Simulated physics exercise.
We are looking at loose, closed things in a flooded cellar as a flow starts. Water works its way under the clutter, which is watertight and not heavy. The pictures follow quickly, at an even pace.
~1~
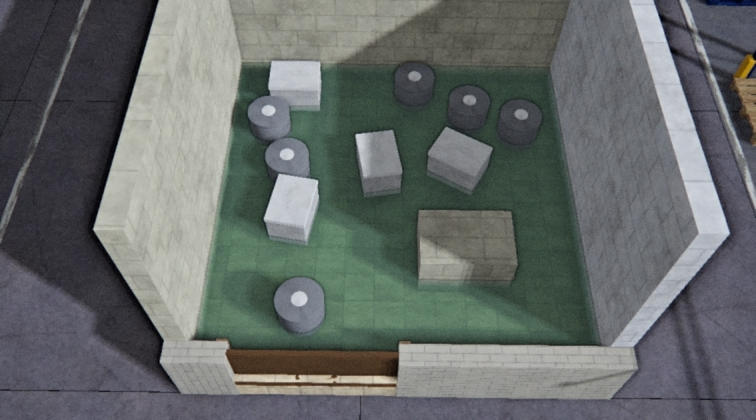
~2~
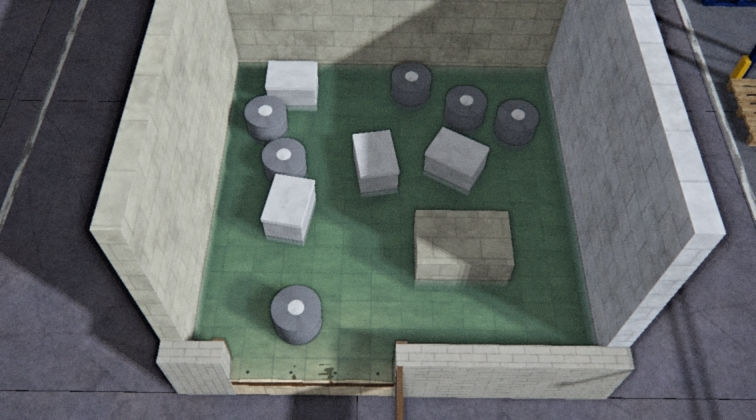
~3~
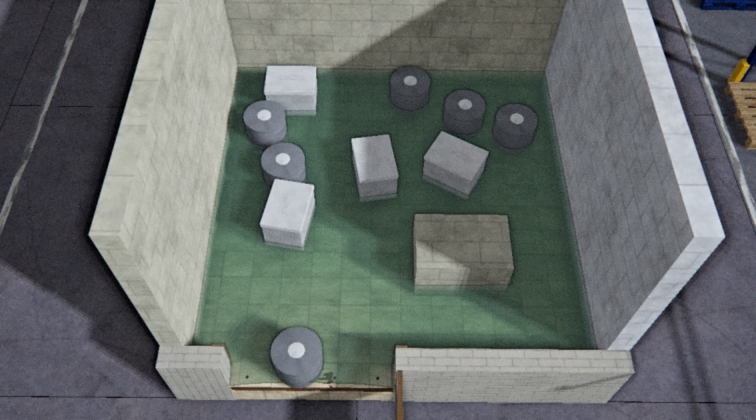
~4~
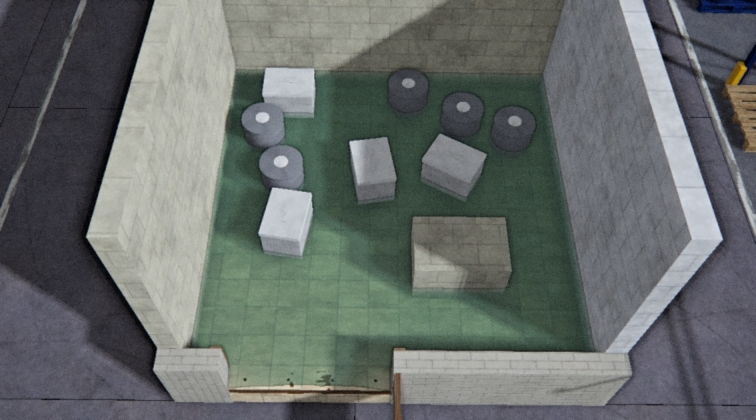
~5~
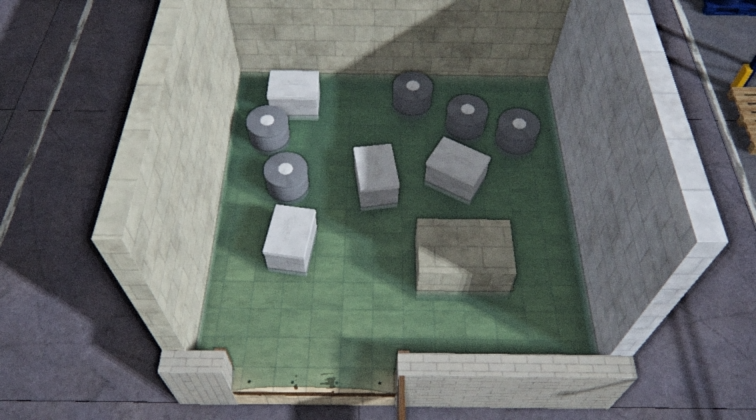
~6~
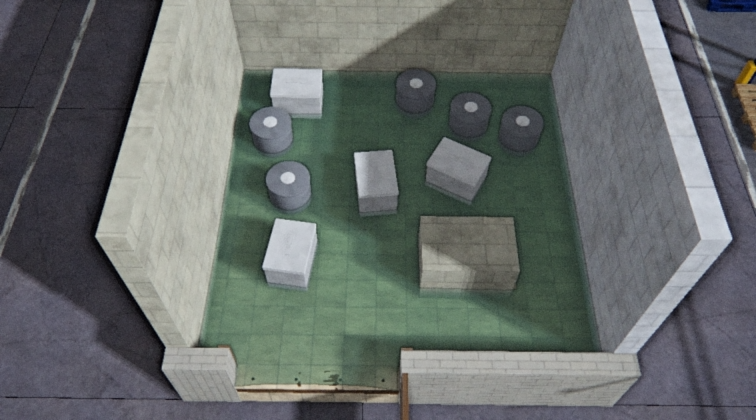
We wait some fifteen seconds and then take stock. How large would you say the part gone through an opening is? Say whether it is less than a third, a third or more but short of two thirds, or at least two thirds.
It is a third or more but short of two thirds.
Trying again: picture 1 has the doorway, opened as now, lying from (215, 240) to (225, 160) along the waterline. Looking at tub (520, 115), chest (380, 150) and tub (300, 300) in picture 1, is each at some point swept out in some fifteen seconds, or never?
Okay, so: Never exits for the first, makes it outside for the second, makes it outside for the third.
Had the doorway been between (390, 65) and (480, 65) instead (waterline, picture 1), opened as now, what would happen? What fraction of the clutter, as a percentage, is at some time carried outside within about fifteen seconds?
It should be close to 80 per cent.
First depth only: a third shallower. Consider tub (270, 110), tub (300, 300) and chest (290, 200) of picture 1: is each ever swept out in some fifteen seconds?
First never leaves, then flushed away, then flushed away.
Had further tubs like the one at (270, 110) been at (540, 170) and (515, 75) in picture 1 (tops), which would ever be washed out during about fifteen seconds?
Remains, remains.
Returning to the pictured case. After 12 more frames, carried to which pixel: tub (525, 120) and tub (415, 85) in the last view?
First object near (514, 147); second object near (391, 107).
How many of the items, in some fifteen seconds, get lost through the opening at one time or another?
I get 6.
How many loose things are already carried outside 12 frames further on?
4.
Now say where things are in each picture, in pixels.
The first picture shows a chest at (291, 199), afloat; a tub at (287, 155) floats; 0 of 10 have shifted.
The second picture shows a chest at (288, 199) floats; a tub at (284, 155) floats; 1 of 10 have shifted.
The third picture shows a chest at (287, 204), afloat; a tub at (283, 159), afloat; 1 of 10 have shifted.
The fourth picture shows a chest at (286, 213) floats, close to its start; a tub at (281, 162), afloat; 2 of 10 have shifted.
The fifth picture shows a chest at (290, 230), afloat, close to its start; a tub at (286, 169), afloat, close to its start; 2 of 10 have shifted.
The sixth picture shows a chest at (290, 245), afloat, a stride from its start; a tub at (288, 178) floats, close to its start; 4 of 10 have shifted.
A moment on, 1 of 10 are out; 9 afloat.
Next, 4 of 10 are out; 6 afloat.
Later, 4 of 10 are out; 5 afloat.
In the end, 6 of 10 are out; 0 afloat.
